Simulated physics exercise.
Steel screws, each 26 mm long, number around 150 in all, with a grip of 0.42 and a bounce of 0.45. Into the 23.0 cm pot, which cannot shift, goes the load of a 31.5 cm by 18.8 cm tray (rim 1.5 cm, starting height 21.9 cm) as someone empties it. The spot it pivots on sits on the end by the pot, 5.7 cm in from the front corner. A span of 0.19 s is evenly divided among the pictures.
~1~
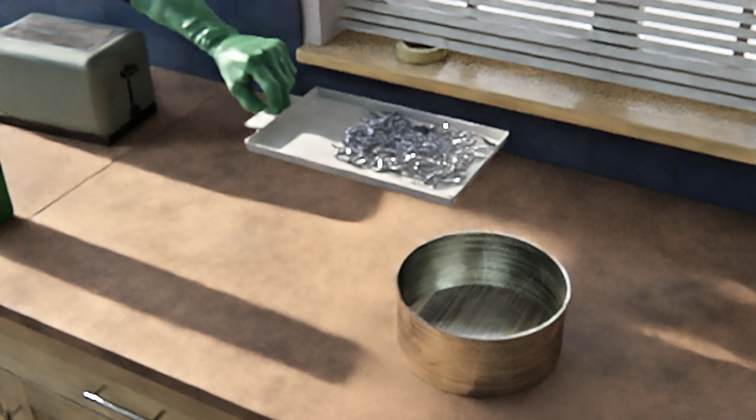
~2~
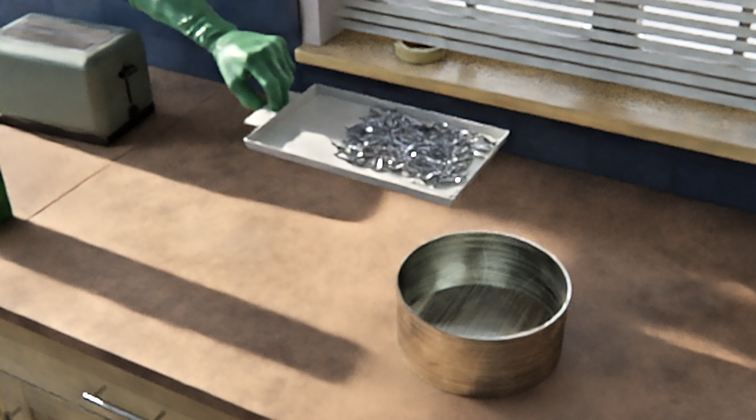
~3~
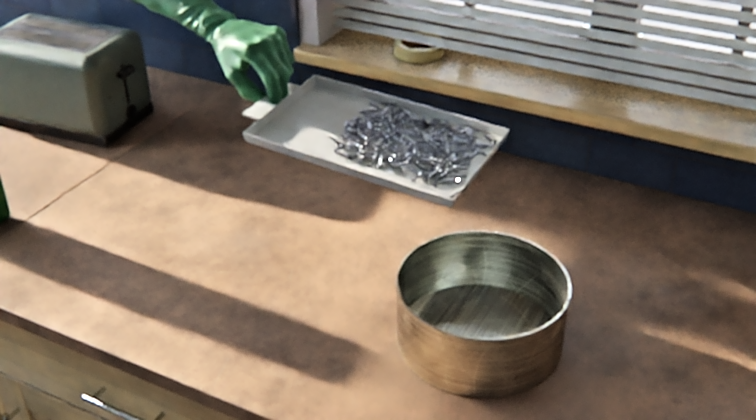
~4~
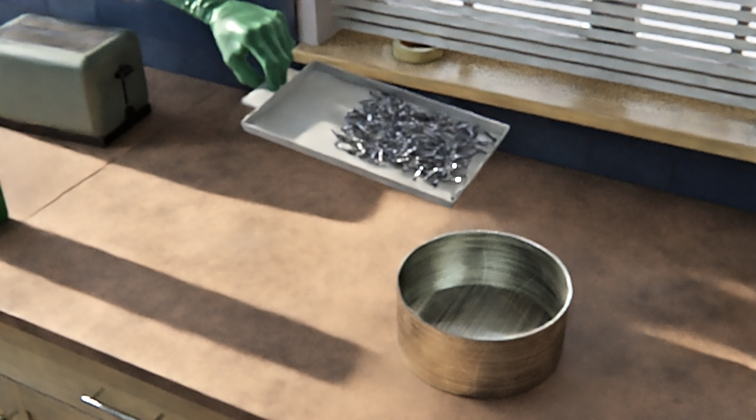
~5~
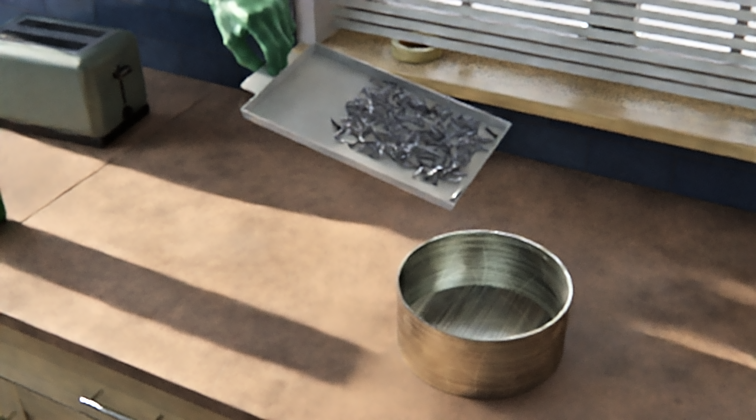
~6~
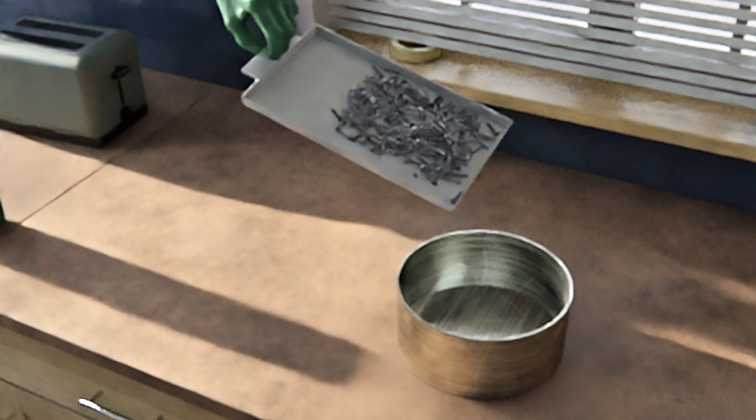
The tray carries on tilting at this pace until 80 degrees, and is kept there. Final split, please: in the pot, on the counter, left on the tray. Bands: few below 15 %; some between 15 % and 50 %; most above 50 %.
Pot: Most; counter: Few; tray: Few.
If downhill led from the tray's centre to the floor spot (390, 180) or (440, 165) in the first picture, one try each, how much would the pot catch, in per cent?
Roughly 95 % for the first direction, roughly 70 % for the second.
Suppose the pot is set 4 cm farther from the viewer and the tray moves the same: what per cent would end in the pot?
About 95 %.
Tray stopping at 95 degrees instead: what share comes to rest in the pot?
I'd expect some 100 per cent in the pot.
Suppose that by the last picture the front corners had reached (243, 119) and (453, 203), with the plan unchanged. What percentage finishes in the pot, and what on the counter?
Pot 100; counter 0.
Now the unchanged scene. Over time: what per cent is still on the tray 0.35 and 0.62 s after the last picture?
First 90, then 5.
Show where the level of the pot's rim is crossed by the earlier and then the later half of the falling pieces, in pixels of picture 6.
(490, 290) first, (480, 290) later, roughly.
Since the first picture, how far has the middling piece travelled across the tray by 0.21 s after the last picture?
Roughly 3 cm.
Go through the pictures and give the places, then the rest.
The first frame shows tray tilt 0 degrees, front corners at (247, 141) and (451, 197); middle of the pieces at (402, 147); pot at (482, 281).
The second frame shows tray tilt 1 degrees, front corners at (247, 139) and (451, 197); middle of the pieces at (402, 145).
The third frame shows tray tilt 3 degrees, front corners at (246, 132) and (452, 198), lowest corner right front; middle of the pieces at (402, 142).
The fourth frame shows tray tilt 8 degrees, front corners at (244, 122) and (452, 200), lowest corner right front; middle of the pieces at (402, 136).
The fifth frame shows tray tilt 13 degrees, front corners at (244, 109) and (453, 202), lowest corner right front; middle of the pieces at (403, 130).
The sixth frame shows tray tilt 19 degrees, front corners at (244, 96) and (453, 204), lowest corner right front; middle of the pieces at (405, 124); pot at (484, 281).
Then, 0.21 s after the last picture, tilt 50 degrees; the tray holds 100 %, the pot 0 %.
Then, 0.35 s after the last picture, tilt 71 degrees; the tray holds 90 %, the pot 0 %.
Then, 0.62 s after the last picture, tilt 80 degrees; the tray holds 5 %, the pot 95 %.
In the end, pot 100 %, counter 0 %, tray 0 %.
